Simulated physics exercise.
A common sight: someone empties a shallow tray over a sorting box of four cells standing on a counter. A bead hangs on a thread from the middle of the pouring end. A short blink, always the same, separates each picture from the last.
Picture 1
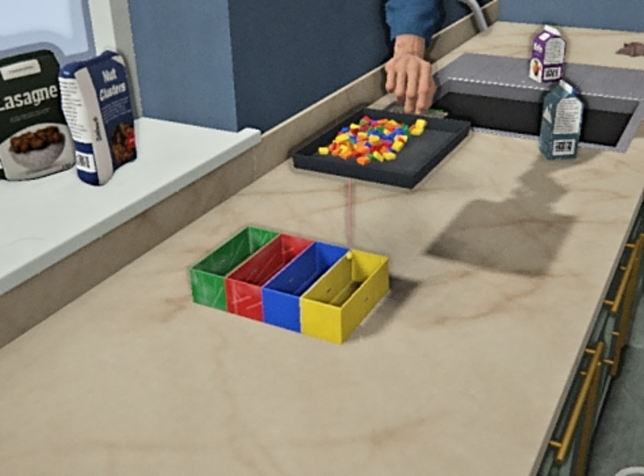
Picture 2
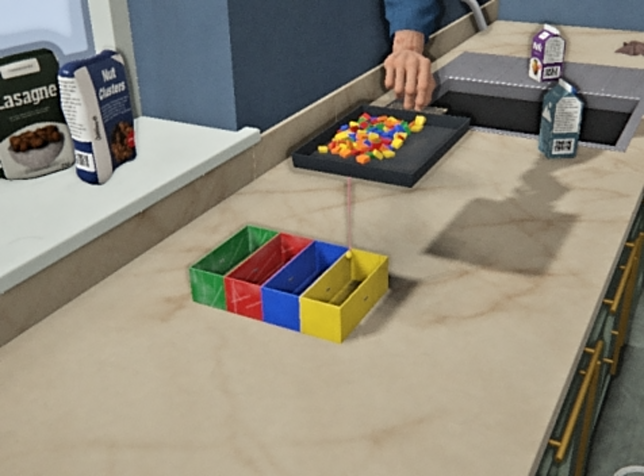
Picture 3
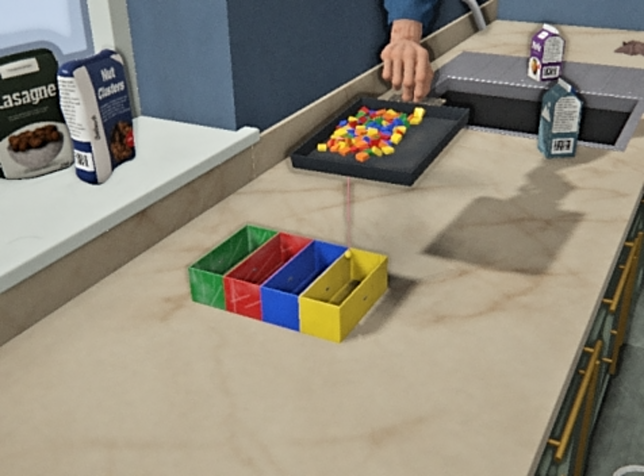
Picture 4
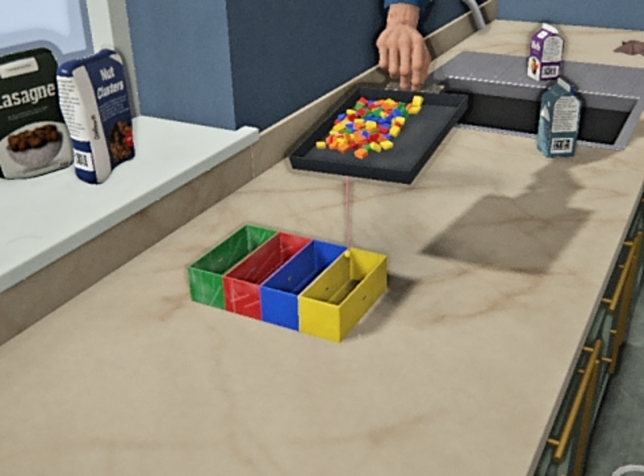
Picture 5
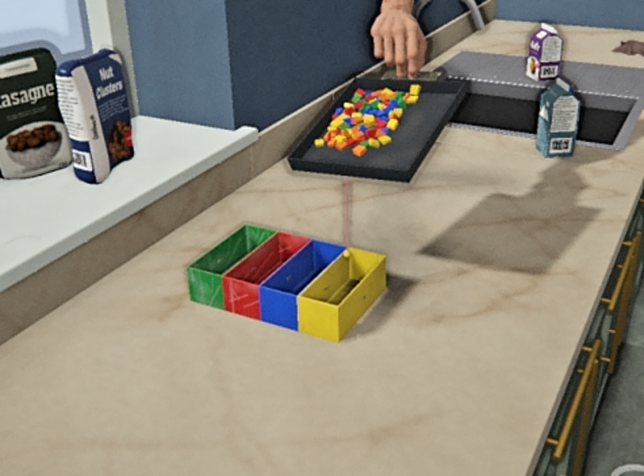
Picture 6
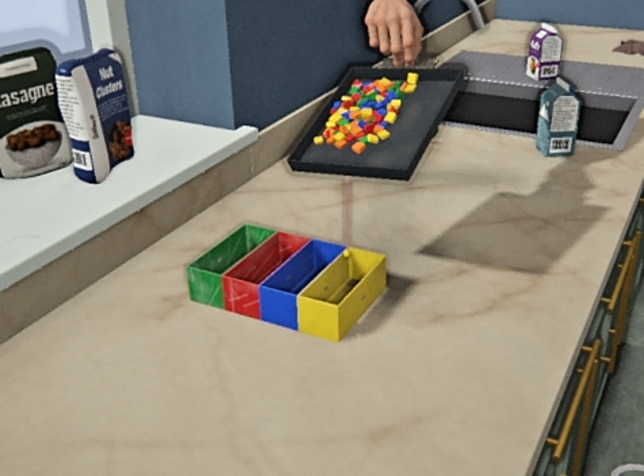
On a marble-patterned kitchen counter, a hand holds the far edge of a dark shallow tray of colourful pieces, behind a box with green, red, blue and yellow cells. The tray stays almost still at first, then its far side gradually rises, tilting it toward the box while the pieces stay heaped together.
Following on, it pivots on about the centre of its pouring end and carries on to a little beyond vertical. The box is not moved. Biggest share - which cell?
Blue.
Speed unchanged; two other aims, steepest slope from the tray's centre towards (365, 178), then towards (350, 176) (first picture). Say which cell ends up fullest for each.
The yellow one first, the cell in blue second.
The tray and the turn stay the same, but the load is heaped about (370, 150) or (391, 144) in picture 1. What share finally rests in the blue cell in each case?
You'd see roughly 50 per cent first and roughly 60 per cent second.
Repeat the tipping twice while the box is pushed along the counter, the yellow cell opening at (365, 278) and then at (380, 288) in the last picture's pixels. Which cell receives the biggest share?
The first placement favours the cell in red, while the second favours that red cell.
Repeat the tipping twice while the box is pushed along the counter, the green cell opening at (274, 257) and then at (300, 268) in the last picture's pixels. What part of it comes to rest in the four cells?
The first gives 100 %, the second 80 %.
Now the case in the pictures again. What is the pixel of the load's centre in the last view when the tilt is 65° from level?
Roughly (313, 155).
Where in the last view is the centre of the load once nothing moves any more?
About (296, 299).
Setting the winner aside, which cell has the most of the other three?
It's that red cell.
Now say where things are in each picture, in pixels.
The first picture shows corners of the pouring end (294, 154) and (412, 174), level; middle of the load (370, 141), mosaic tiles; bead on its thread (350, 256); green cell (209, 287); red cell (244, 297); blue cell (282, 307); yellow cell (321, 318).
The second picture shows corners of the pouring end (293, 153) and (412, 173), level; middle of the load (370, 138).
The third picture shows corners of the pouring end (292, 154) and (410, 172), tipped barely, lowest at the left corner; middle of the load (369, 134).
The fourth picture shows corners of the pouring end (291, 156) and (409, 171), tipped a little, lowest at the left corner; middle of the load (368, 127).
The fifth picture shows corners of the pouring end (289, 158) and (407, 170), tipped clearly, lowest at the left corner; middle of the load (365, 121).
The sixth picture shows corners of the pouring end (288, 159) and (405, 168), tipped clearly, lowest at the left corner; middle of the load (364, 114); green cell (206, 285); red cell (241, 295); blue cell (279, 305); yellow cell (318, 316).
Just after the last frame, tray tipped steeply; almost all on the tray; just a few falling or outside the box.
A moment on, tray tipped past a quarter turn; roughly half on the tray; roughly a quarter in the blue cell; roughly a quarter in the red cell; just a few in the yellow cell; about a tenth falling or outside the box.
Further on, tray tipped past a quarter turn; roughly two thirds in the blue cell; roughly a quarter in the red cell; about a tenth in the yellow cell.
When it is over, tray tipped past a quarter turn; roughly two thirds in the blue cell; roughly a quarter in the red cell; about a tenth in the yellow cell; not one in the green cell.
